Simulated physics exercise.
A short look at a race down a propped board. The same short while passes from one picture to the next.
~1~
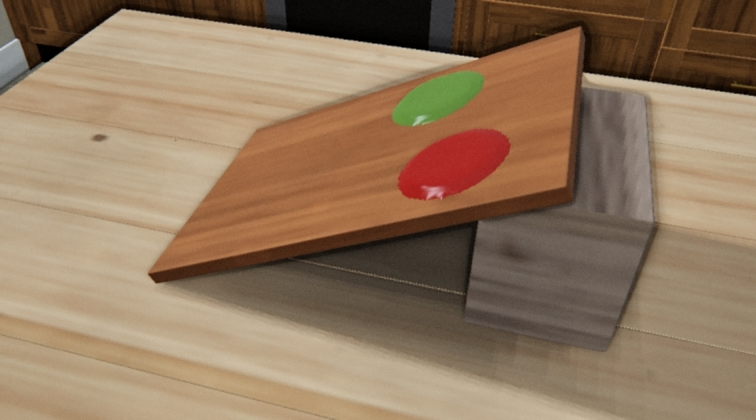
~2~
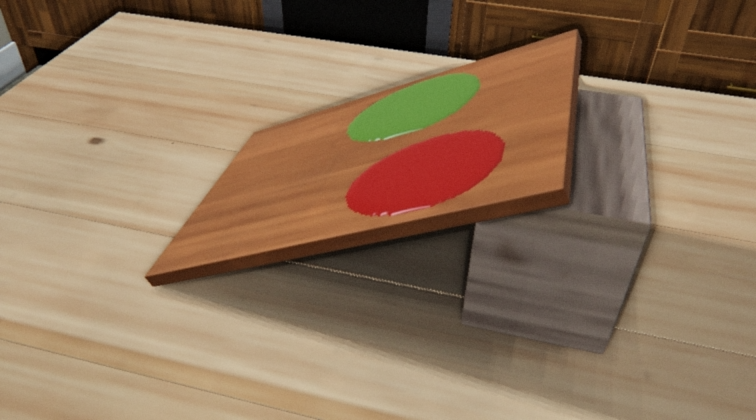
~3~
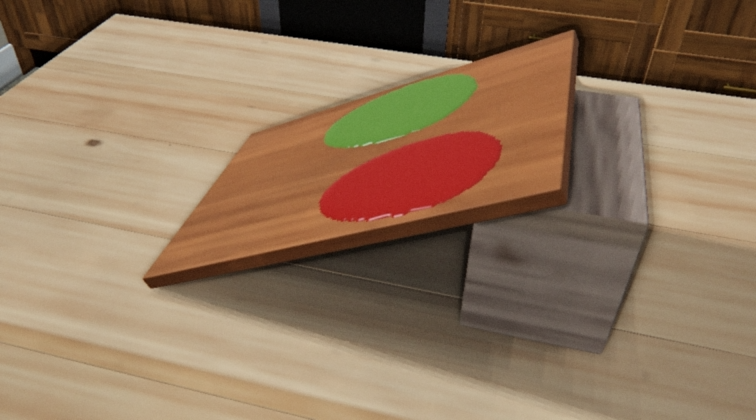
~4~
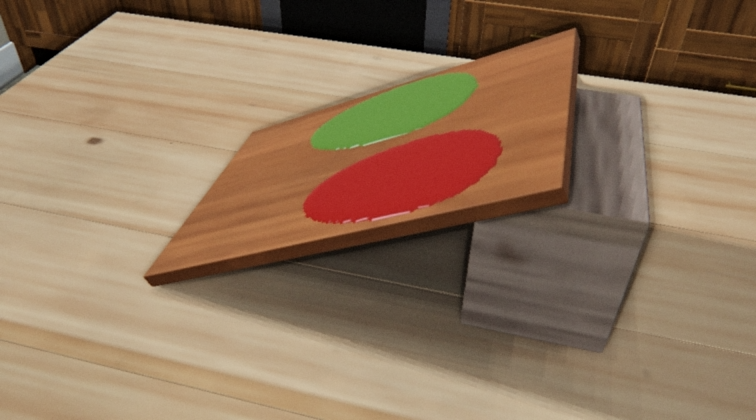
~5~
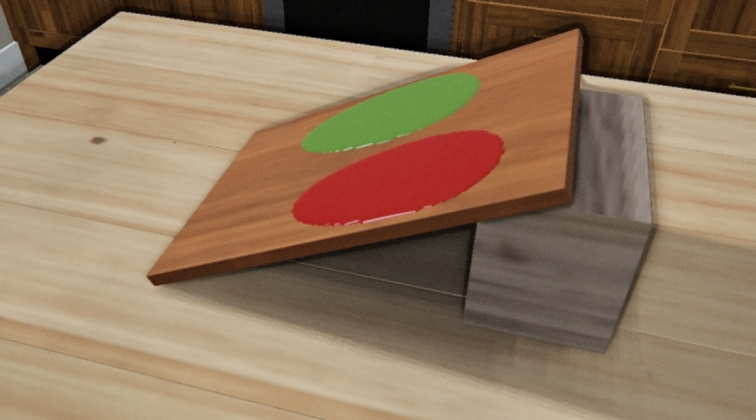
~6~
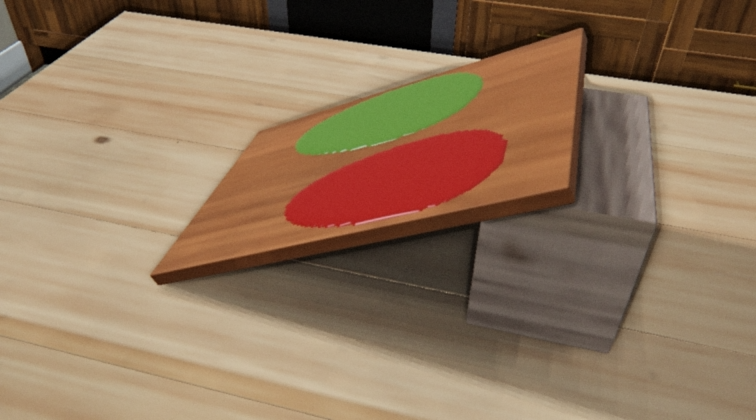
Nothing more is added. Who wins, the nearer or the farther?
The farther one.
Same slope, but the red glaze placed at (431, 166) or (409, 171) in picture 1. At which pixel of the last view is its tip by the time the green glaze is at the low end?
At about (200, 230), and at (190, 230).
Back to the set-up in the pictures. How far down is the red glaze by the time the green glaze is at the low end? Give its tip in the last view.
Roughly at (223, 220).
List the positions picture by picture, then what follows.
Tip of the red glaze a quarter of the way down; tip of the green glaze (404, 105) half way down, in the first picture.
Tip of the red glaze (360, 186) half way down; tip of the green glaze half way down, in the second picture.
Tip of the red glaze half way down; tip of the green glaze (337, 128) three quarters of the way down, in the third picture.
Tip of the red glaze (318, 195) half way down; tip of the green glaze three quarters of the way down, in the fourth picture.
Tip of the red glaze half way down; tip of the green glaze (313, 135) three quarters of the way down, in the fifth picture.
Tip of the red glaze (297, 202) three quarters of the way down; tip of the green glaze three quarters of the way down, in the sixth picture.
Shortly, the red glaze is three quarters of the way down; the green glaze is close to the edge.
At the finish, the red glaze is close to the edge; the green glaze is at the low edge.
